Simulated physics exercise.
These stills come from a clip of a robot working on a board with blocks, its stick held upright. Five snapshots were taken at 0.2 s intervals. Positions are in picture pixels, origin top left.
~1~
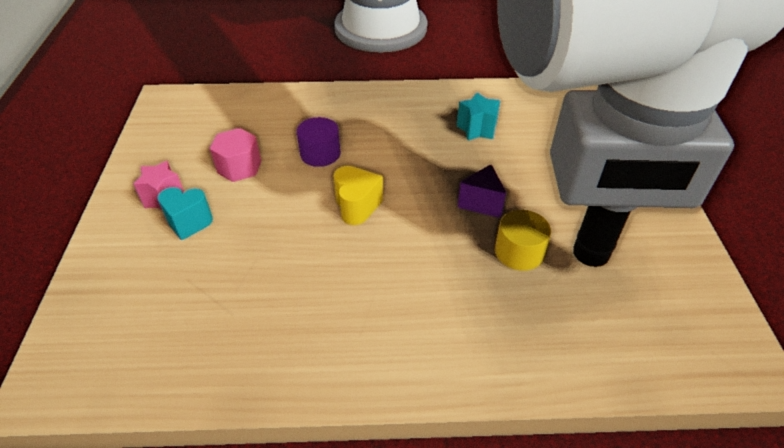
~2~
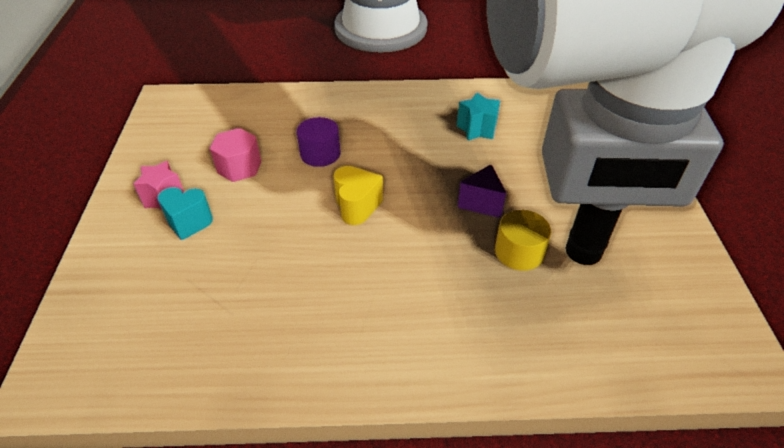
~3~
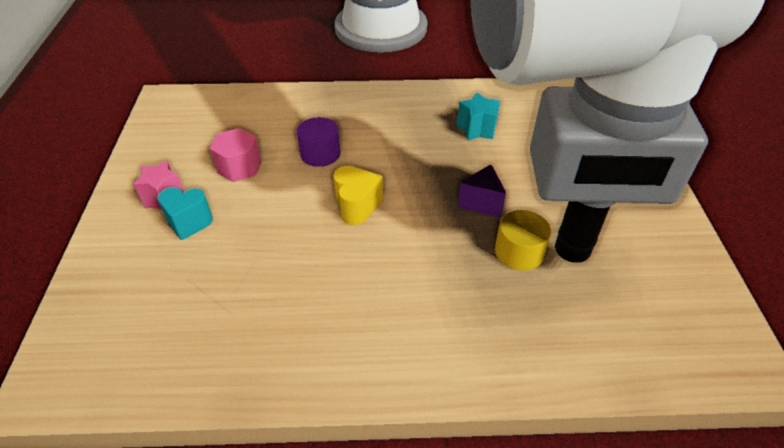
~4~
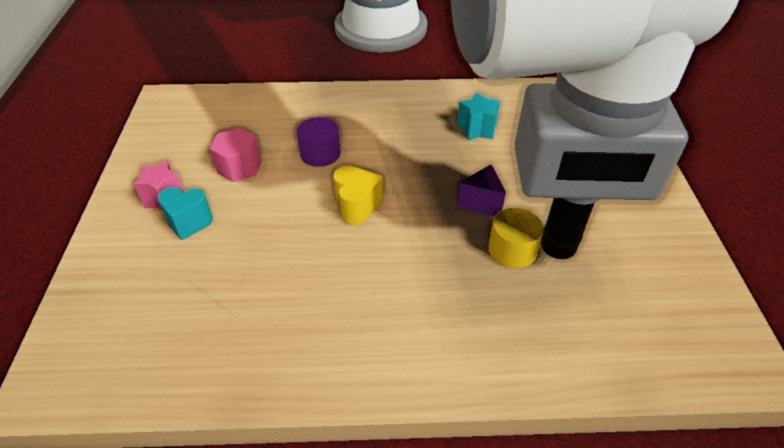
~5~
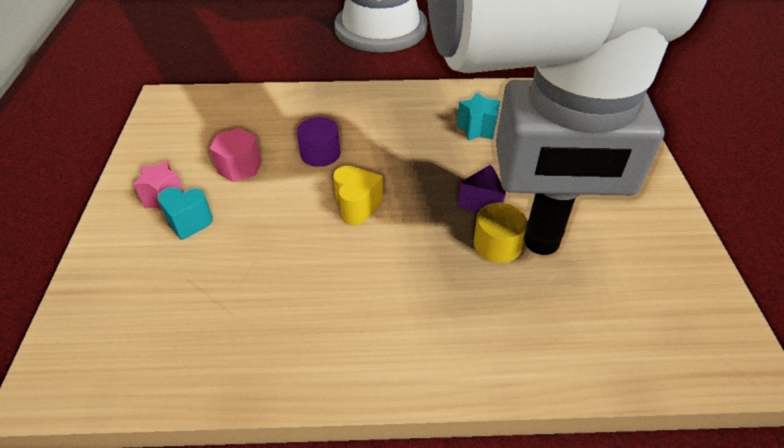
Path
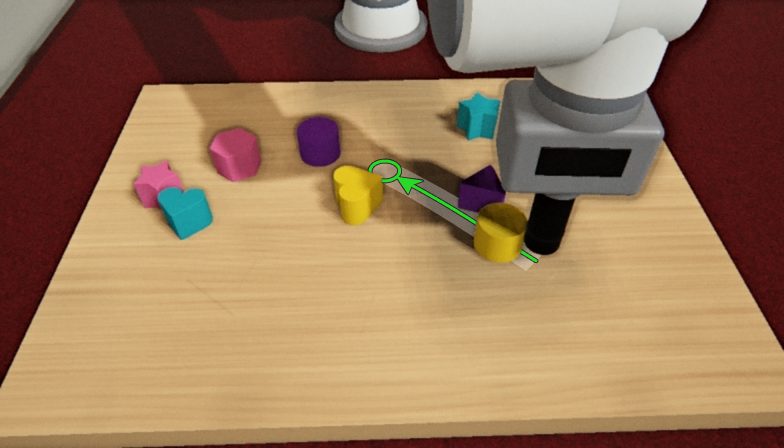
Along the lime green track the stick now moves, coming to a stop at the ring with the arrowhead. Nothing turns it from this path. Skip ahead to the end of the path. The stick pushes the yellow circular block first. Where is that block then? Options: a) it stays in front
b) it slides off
That would be b.
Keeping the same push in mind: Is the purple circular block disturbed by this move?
That block stays in place.
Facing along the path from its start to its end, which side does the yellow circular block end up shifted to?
It goes toward the left-hand side.
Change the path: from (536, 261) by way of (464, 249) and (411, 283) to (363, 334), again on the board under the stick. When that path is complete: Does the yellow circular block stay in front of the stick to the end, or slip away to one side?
My answer is that the yellow circular block has slipped off.
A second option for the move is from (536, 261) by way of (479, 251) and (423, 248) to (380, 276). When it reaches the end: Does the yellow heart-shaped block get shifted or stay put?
The block stays on its spot.
The drawn path runs in a line from (536, 261) to (385, 171).
What follows on the original path. One third of the way, stick (484, 208); yellow circular block (444, 196).
Two thirds of the way, stick (433, 178); purple triangular block (481, 173), turned 25° clockwise; yellow circular block (400, 185).
At the end, stick (385, 153); purple circular block not moved; yellow heart-shaped block (352, 181); purple triangular block (481, 173), turned 25° clockwise; yellow circular block (396, 185).
